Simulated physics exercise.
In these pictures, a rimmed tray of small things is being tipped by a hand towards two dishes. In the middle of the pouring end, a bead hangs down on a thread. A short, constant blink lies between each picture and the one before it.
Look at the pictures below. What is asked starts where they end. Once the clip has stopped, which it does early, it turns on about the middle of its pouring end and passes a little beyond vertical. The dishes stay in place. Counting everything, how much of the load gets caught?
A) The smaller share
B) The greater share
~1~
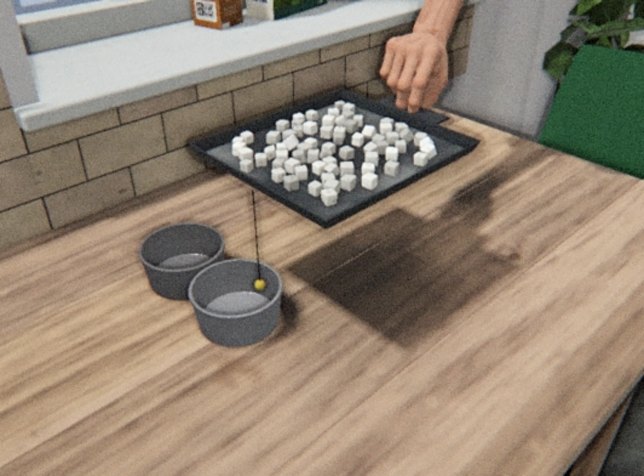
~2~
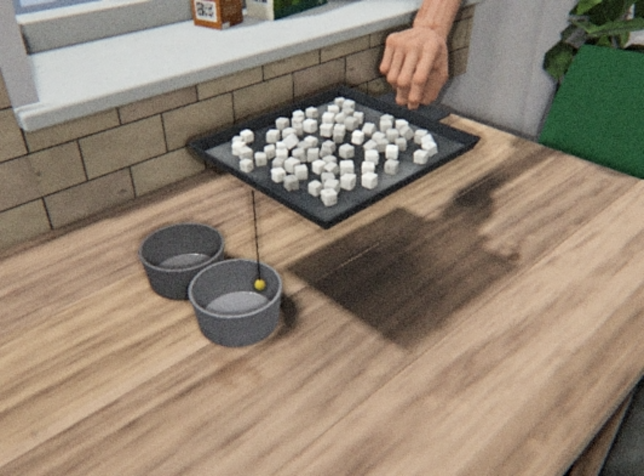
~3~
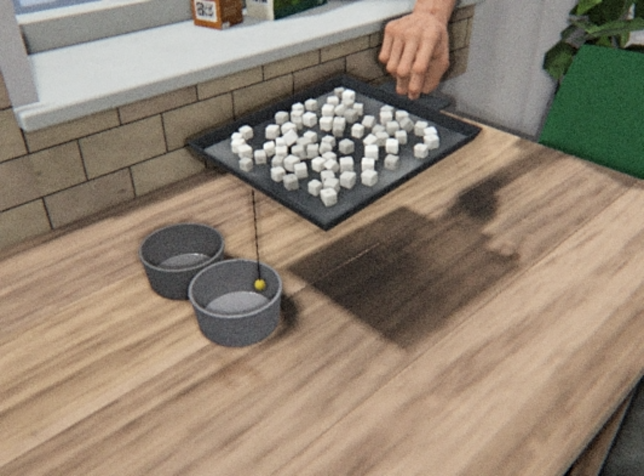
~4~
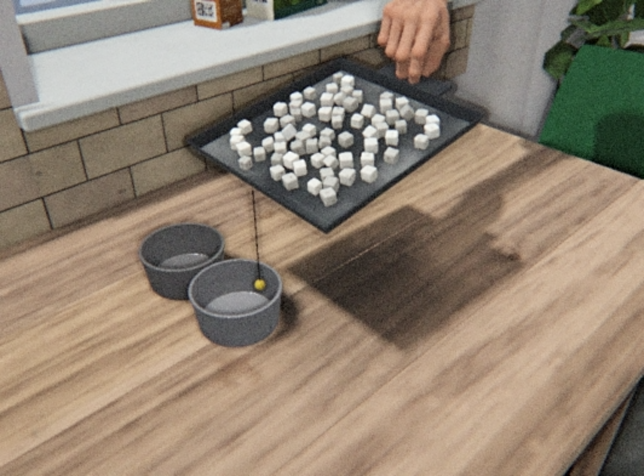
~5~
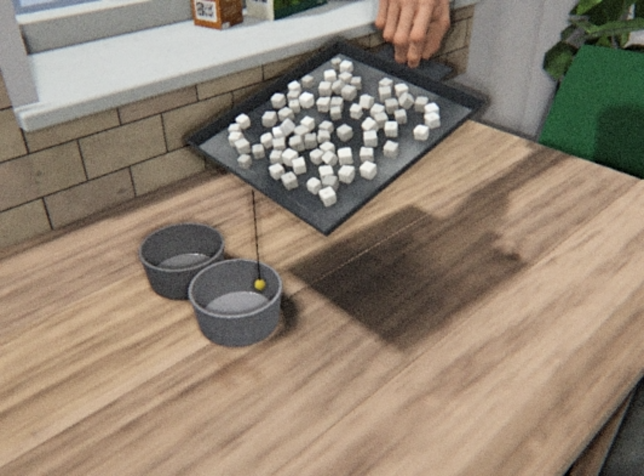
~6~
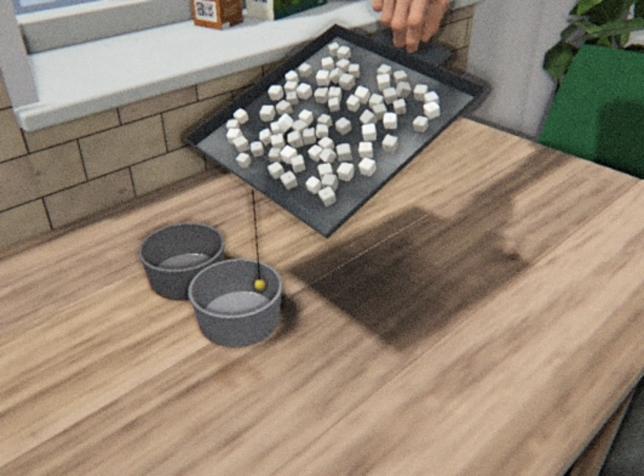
A, the smaller share.
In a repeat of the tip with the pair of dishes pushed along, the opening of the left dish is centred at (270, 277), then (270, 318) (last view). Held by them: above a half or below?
For the two tries in order: Not as much as half, exceeding half.
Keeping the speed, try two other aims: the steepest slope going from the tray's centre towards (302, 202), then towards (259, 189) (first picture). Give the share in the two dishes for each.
So it's 0 percent with the first slope and 20 percent with the other.
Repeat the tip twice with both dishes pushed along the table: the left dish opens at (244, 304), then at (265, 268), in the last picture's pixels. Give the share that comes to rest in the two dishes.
90 and 10 %.
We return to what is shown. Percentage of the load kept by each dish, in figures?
Per hundred pieces, the left dish ends with about 0 and the right dish with about 0.
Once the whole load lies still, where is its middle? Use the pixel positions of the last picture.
Centre at rest: Close to (279, 385).
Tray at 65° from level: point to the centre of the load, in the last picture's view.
The middle of the pieces shows up near (286, 175).
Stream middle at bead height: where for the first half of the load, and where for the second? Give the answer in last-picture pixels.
Around (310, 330), followed by around (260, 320).
Just after the last frame, tray tipped steeply; almost all on the tray; about a tenth in the air.
A moment on, tray tipped past a quarter turn; about a tenth on the tray; roughly two thirds outside both; roughly a third in the air.
Further on, tray tipped past a quarter turn; about a tenth in the right dish; just a few in the left dish; almost all outside both.
When it is over, tray tipped past a quarter turn; about a tenth in the right dish; just a few in the left dish; almost all outside both.
